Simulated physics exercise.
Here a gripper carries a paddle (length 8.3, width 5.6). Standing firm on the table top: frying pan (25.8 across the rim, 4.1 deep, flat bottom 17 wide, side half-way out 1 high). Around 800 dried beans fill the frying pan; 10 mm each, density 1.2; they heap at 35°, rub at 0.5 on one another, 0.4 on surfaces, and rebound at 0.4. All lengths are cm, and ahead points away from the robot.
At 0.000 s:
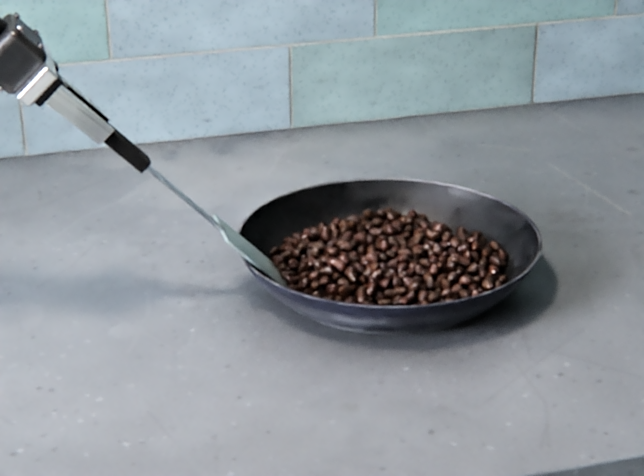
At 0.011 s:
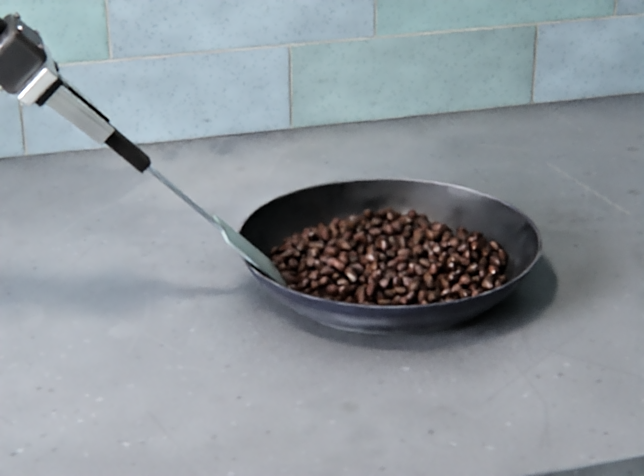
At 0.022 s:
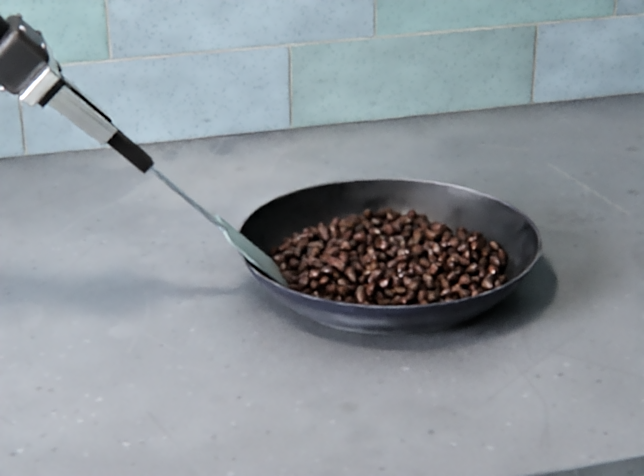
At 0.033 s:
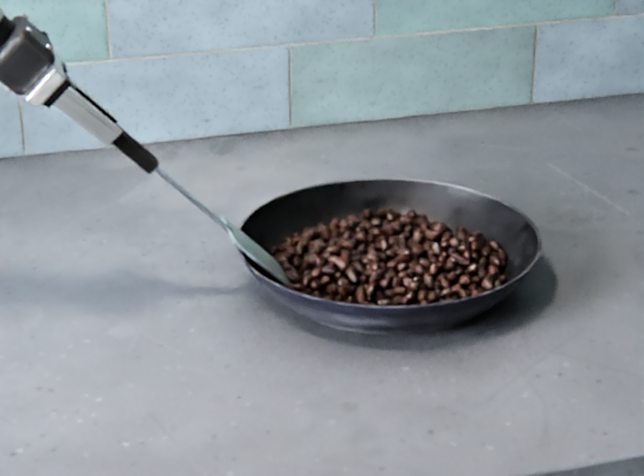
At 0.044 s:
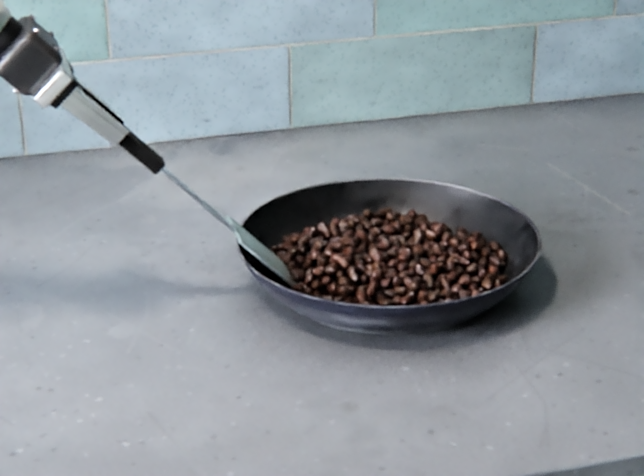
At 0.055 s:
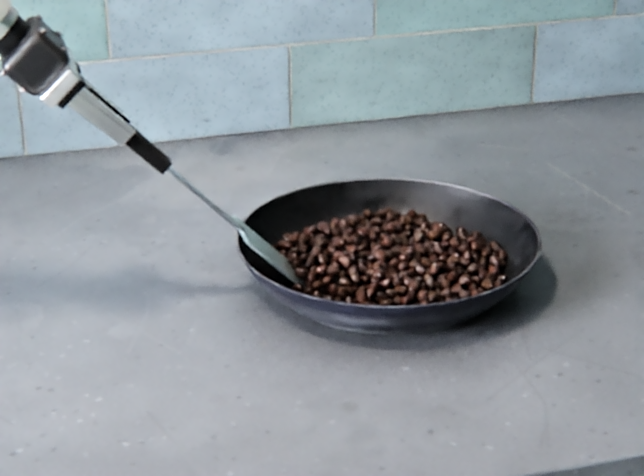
Robotic gripper slowly sliding a thin angled paddle slightly rightward into the left edge of dark beans in a black frying pan.
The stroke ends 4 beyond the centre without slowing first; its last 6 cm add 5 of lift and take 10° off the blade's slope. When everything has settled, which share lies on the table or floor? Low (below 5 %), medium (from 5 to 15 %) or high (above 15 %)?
A low share, below 5 %, ends on the table or floor.
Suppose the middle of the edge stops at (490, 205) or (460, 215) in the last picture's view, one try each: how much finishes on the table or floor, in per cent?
Some 5 and 0 per cent.
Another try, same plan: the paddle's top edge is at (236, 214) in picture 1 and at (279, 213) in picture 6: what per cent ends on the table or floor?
About 10 per cent.
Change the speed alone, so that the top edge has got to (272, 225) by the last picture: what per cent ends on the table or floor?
About 10 per cent.
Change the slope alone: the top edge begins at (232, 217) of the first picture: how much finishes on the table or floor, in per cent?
About 0 per cent.
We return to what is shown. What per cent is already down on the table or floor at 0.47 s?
About 0 per cent.
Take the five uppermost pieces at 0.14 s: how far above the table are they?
Some 4 cm.
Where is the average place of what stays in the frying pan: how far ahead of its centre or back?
Some 3.0 cm ahead.
After 0.14 s, sloping 47°, highest piece 4 above the table; 796 in the frying pan.
After 0.23 s, sloping 42°, highest piece 5 above the table; 796 in the frying pan.
After 0.47 s, sloping 37°, highest piece 5 above the table; 796 in the frying pan.
After 1.52 s, sloping 37°, highest piece 4 above the table; 796 in the frying pan.
At rest, 796 in the frying pan. That is 0 % on the table or floor.
